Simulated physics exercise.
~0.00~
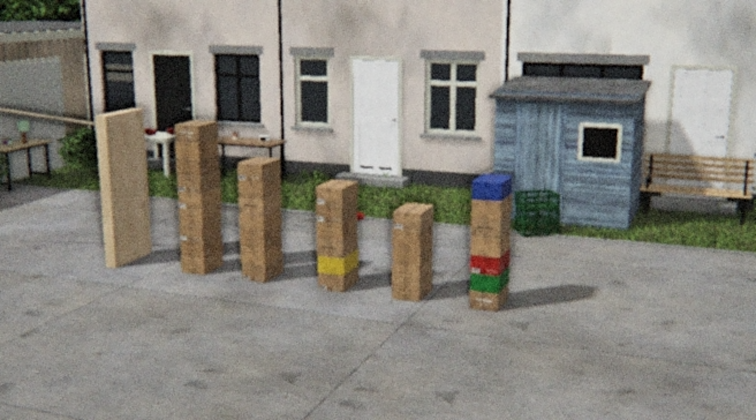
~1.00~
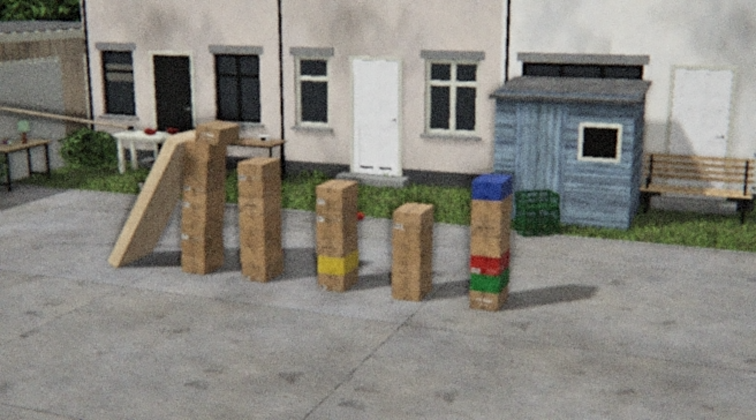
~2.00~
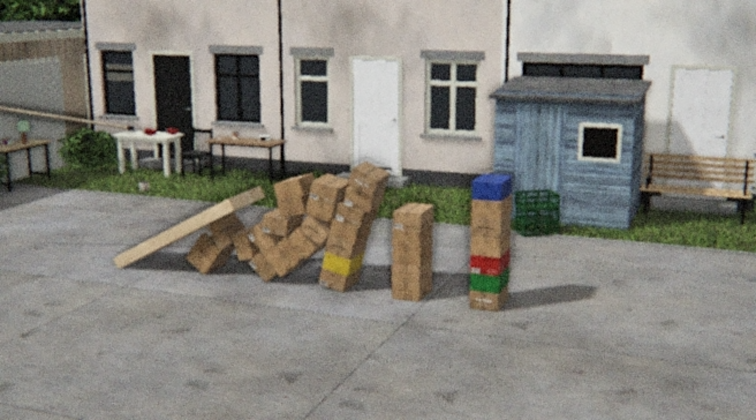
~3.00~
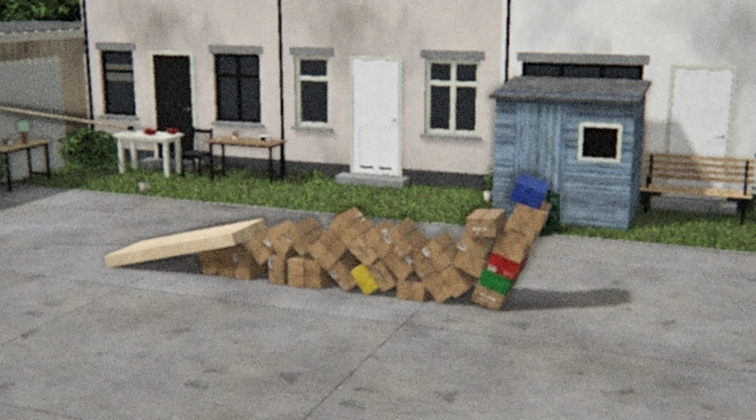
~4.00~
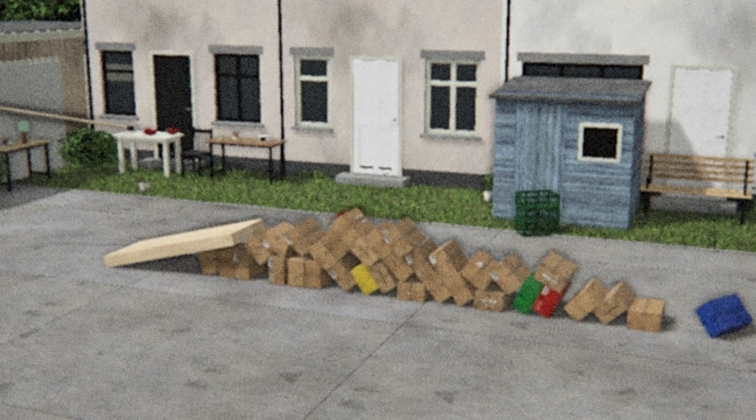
Row of carton stacks toppling rightward as a pale board tips into them, ending in a low heap with the blue carton farthest right.
